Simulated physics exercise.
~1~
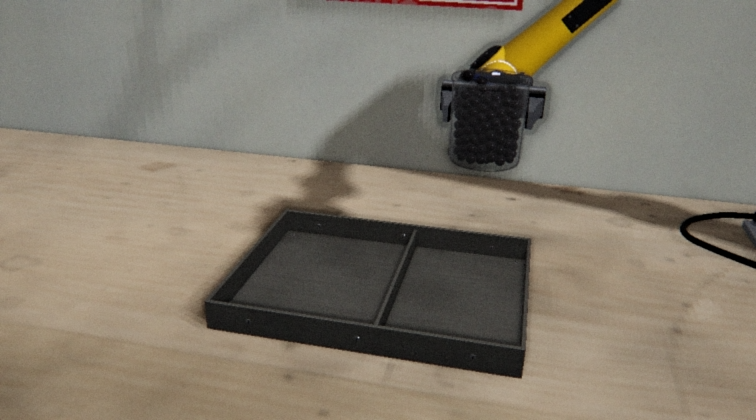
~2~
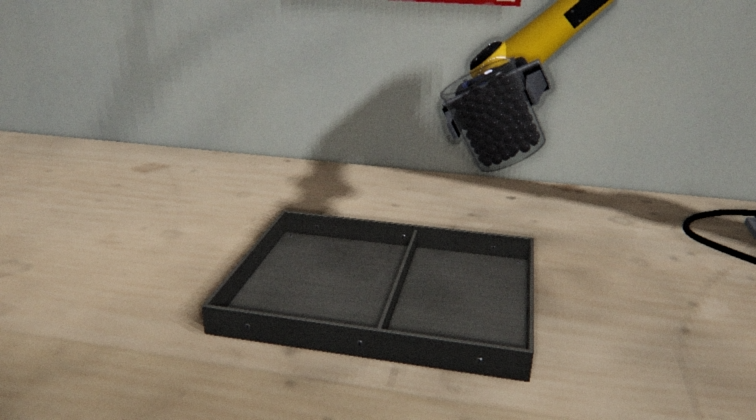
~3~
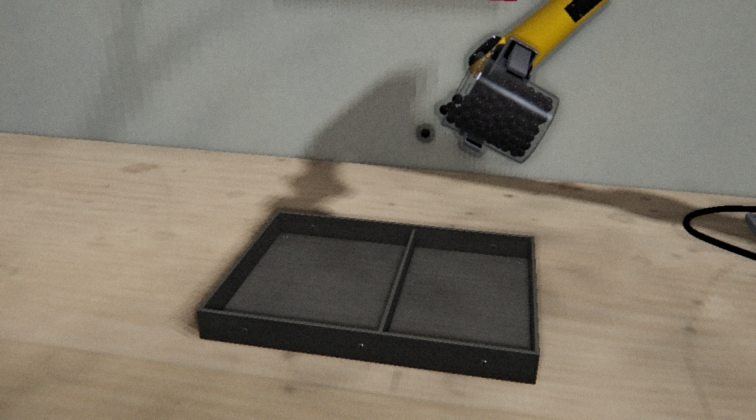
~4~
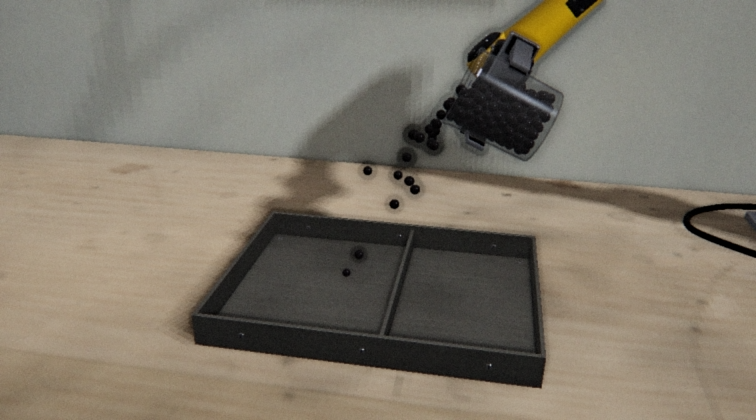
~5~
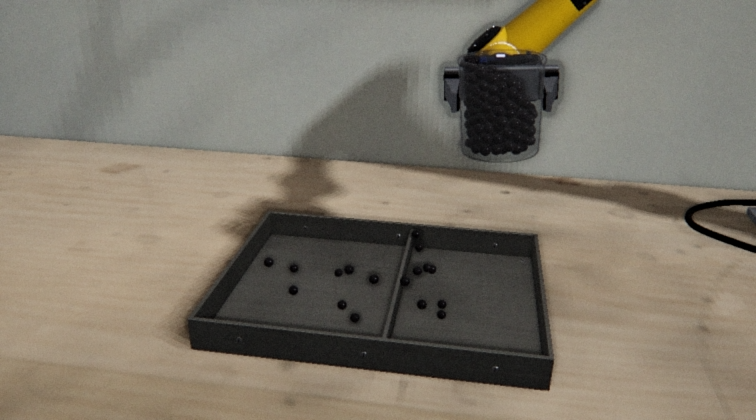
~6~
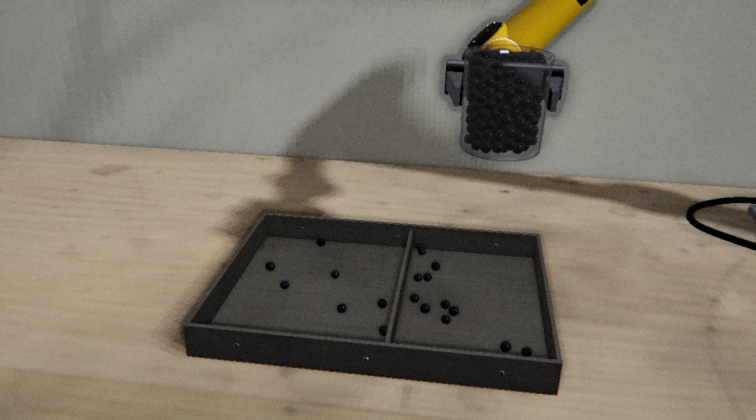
A yellow arm tips a clear beaker, spills some black beads into a divided tray, and rights it.
